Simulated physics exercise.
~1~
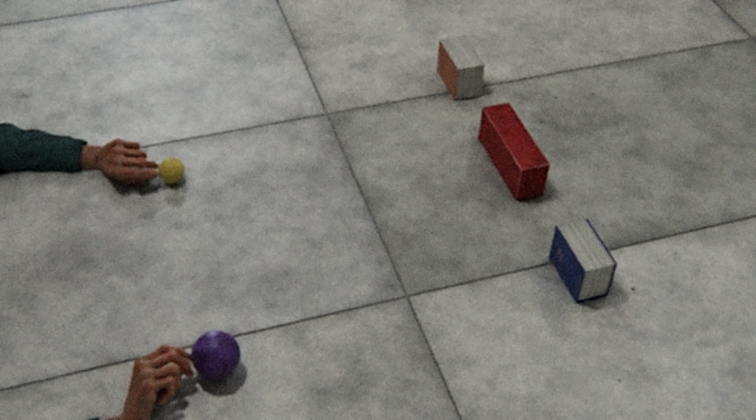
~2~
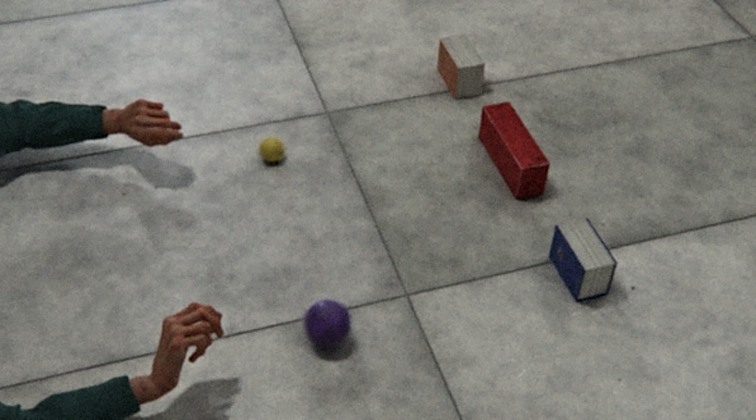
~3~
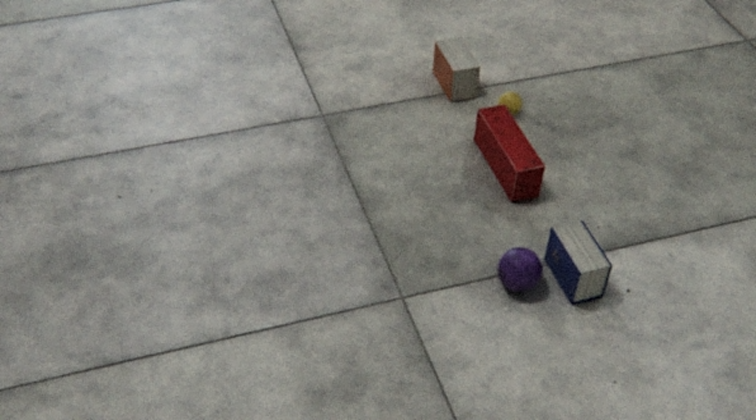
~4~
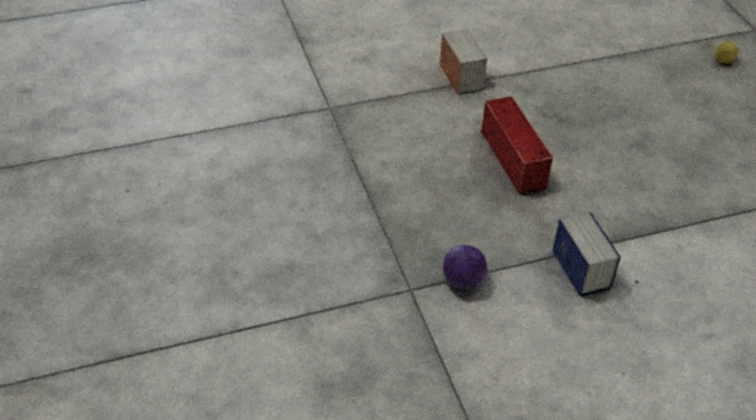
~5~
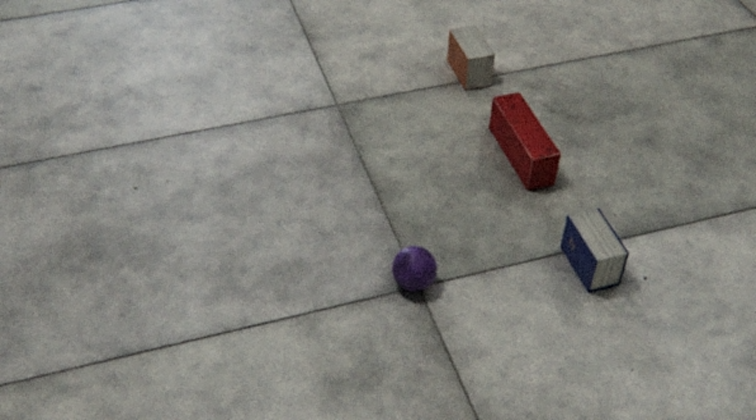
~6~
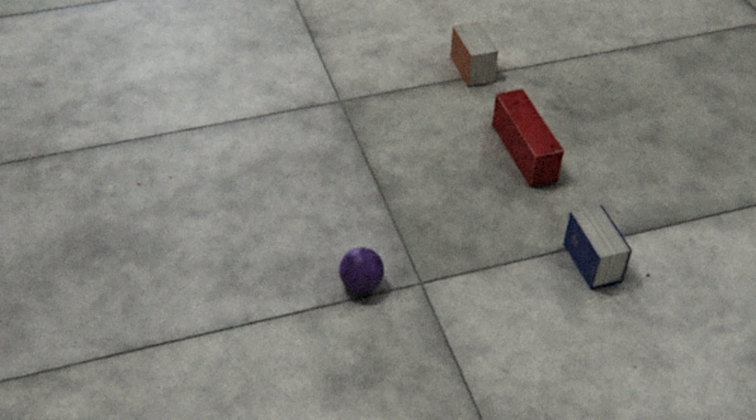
A yellow ball and a purple ball rolled from two hands toward a row of three blocks; the yellow one slipped between the orange and red blocks and kept going, while the purple one bumped the blue block and rolled back left.
